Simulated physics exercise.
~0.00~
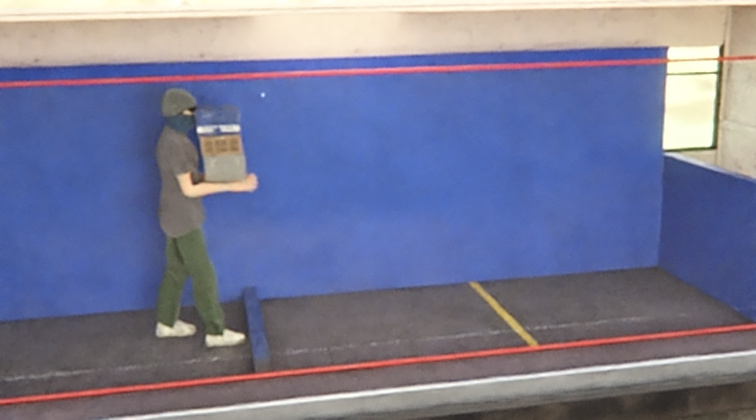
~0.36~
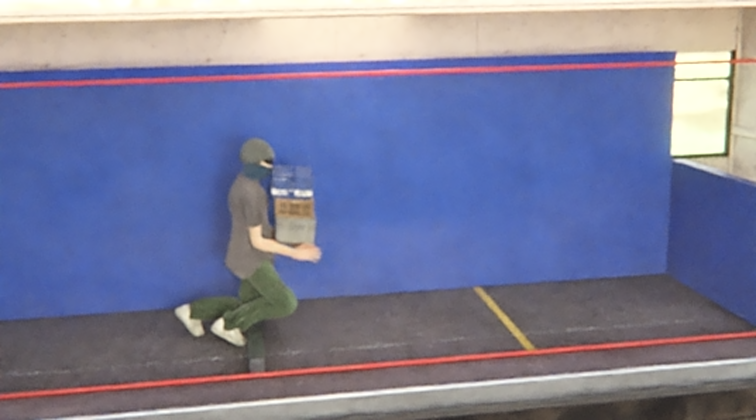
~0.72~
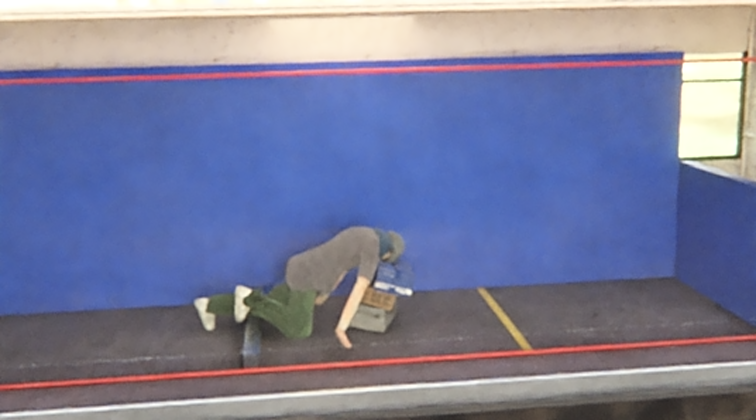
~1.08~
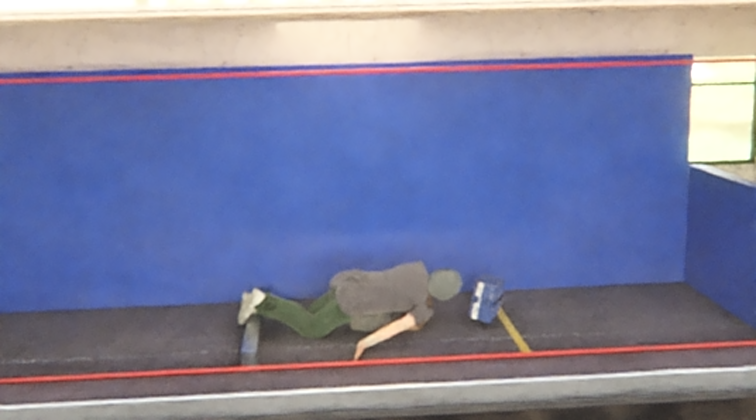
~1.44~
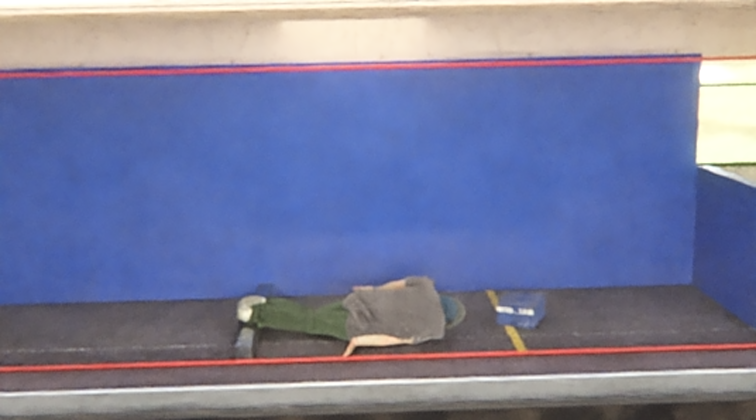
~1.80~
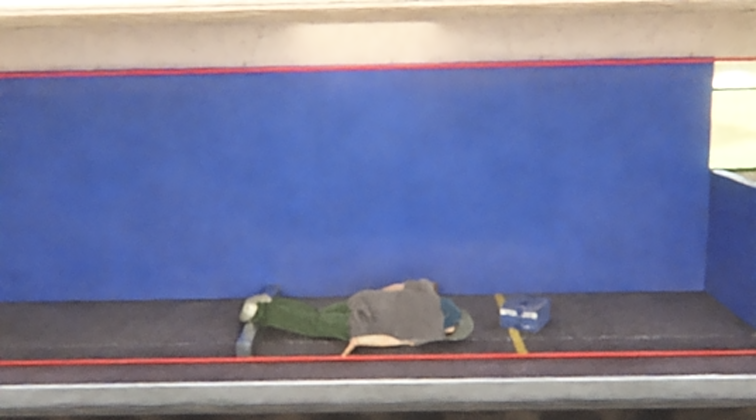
A person carrying stacked boxes falls forward and lies flat as a blue carton tumbles past the yellow line.
